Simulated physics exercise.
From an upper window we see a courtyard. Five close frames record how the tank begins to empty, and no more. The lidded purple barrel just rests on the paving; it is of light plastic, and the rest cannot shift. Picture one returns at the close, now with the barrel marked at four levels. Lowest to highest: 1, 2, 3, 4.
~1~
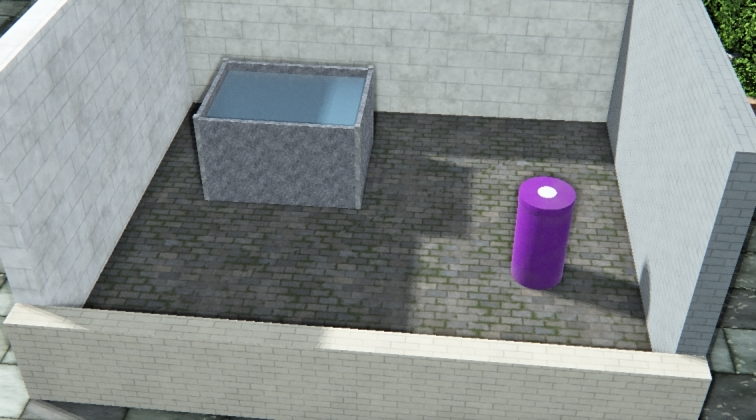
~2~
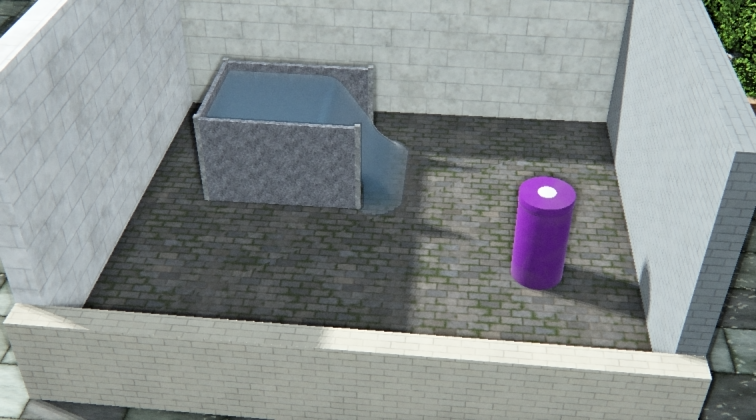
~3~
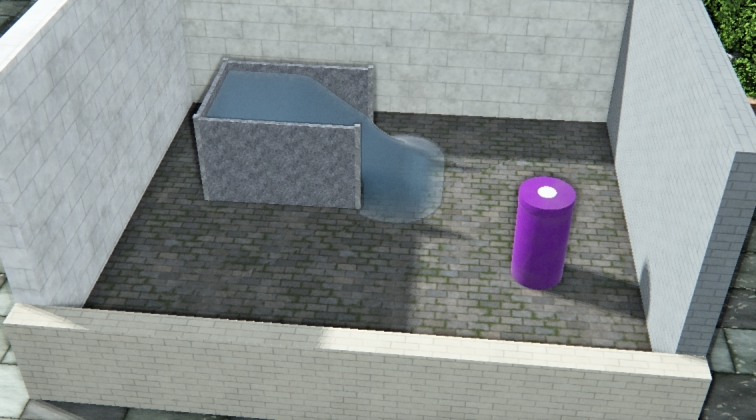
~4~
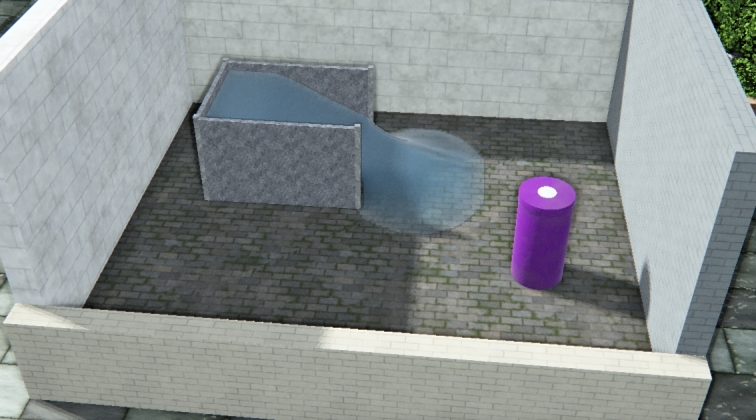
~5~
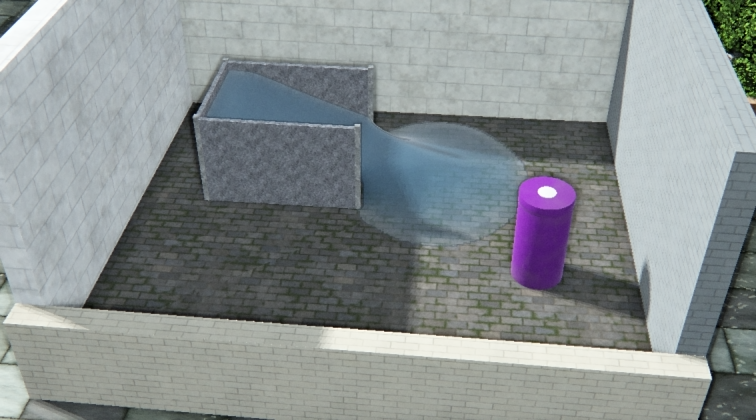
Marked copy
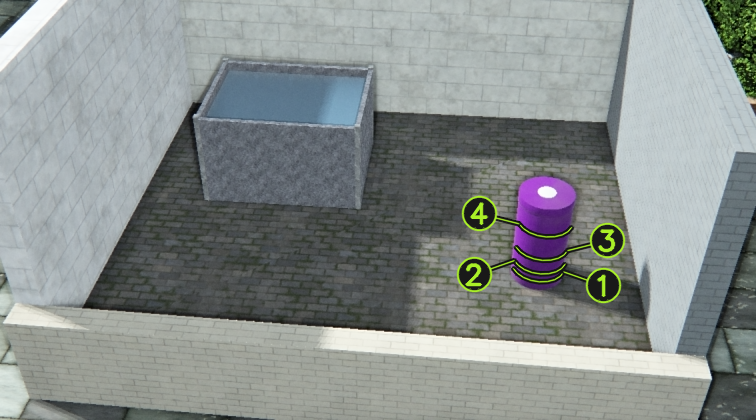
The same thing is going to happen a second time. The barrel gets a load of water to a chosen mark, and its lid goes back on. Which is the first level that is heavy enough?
3.
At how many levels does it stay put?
Two.
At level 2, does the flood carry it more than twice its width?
No.
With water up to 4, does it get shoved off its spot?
No, that is safe.
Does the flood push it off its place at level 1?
Yes, it does.
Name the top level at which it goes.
Level 2.
In lime, 1 at (539, 281); 2 at (540, 273); 3 at (542, 260); 4 at (546, 236); from the bottom up 1, 2, 3, 4.
With 1, it is pushed about 7 times its own width away.
With 2, it is pushed about half its own width away.
With 3, it does not move.
With 4, it does not move.
